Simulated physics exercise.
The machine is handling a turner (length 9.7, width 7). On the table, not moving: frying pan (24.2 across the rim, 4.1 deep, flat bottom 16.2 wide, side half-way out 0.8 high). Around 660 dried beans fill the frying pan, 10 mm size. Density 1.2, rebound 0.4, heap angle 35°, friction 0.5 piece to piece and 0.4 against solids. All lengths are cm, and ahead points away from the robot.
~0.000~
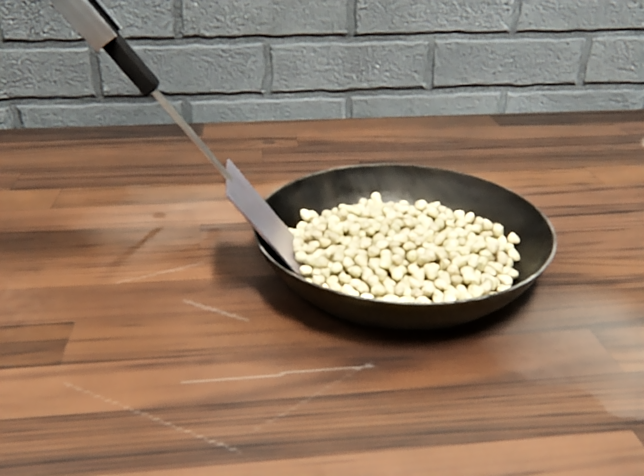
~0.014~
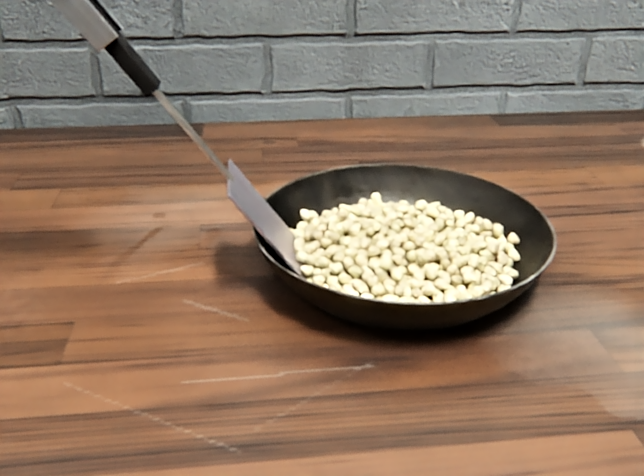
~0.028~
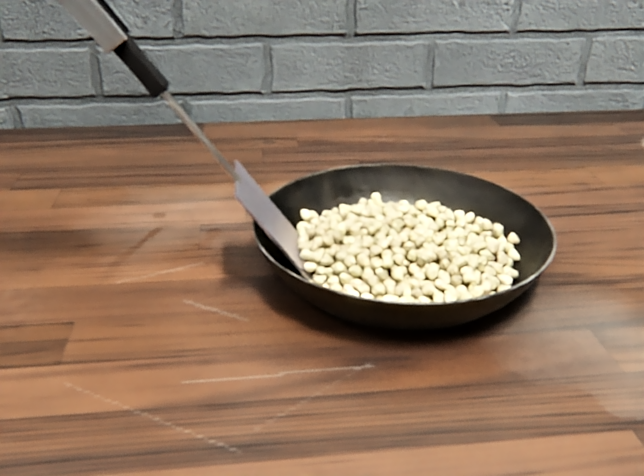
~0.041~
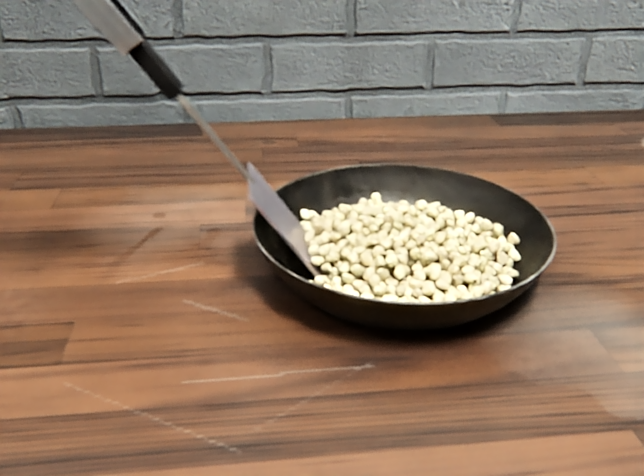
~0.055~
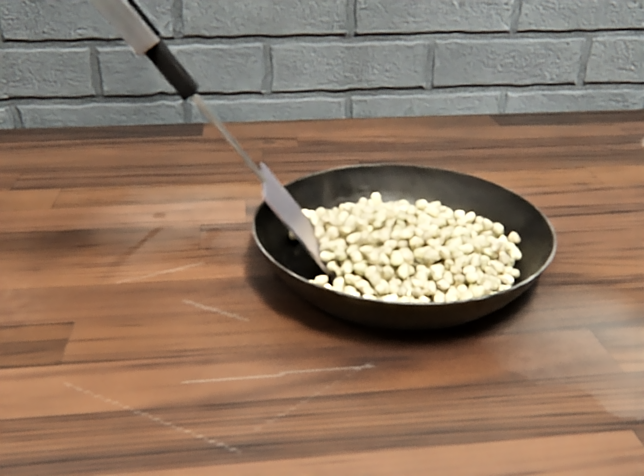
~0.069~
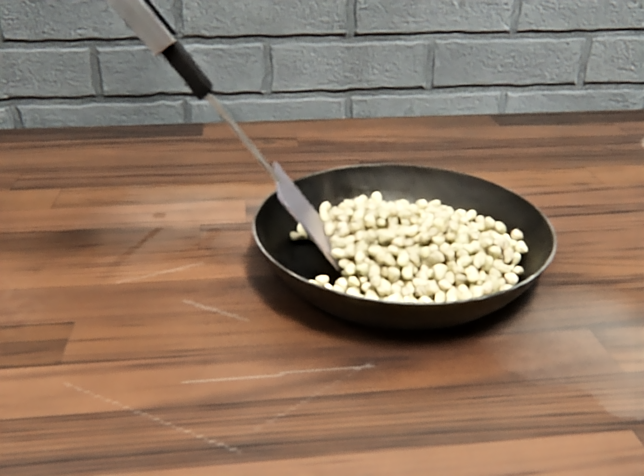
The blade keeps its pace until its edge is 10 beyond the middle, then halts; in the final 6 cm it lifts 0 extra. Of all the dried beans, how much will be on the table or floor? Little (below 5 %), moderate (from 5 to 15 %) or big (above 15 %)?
A big share, above 15 %, ends on the table or floor.
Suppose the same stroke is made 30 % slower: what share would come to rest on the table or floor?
In that case some 30 per cent.
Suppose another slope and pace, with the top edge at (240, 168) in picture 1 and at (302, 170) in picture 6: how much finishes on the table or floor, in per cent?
Some 40 per cent.
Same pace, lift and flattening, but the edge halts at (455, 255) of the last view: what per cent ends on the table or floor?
Some 0 per cent.
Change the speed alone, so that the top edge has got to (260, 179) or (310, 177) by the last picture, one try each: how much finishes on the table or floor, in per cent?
About 30 and 40 per cent.
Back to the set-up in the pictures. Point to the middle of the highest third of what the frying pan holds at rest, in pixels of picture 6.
Around (448, 233).
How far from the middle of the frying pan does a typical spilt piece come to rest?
Roughly 22 cm.
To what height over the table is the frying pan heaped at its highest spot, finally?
About 4.5 cm.
After 0.14 s, sloping 55°, highest piece 5 above the table; 655 in the frying pan.
After 0.20 s, sloping 55°, highest piece 6 above the table; 655 in the frying pan.
After 0.44 s, sloping 55°, highest piece 14 above the table; 431 in the frying pan, 117 on the table or floor, 107 on the blade or in flight.
After 1.49 s, sloping 55°, highest piece 4 above the table; 431 in the frying pan, 224 on the table or floor.
In the end, 431 in the frying pan, 224 on the table or floor. That is 34 % on the table or floor.
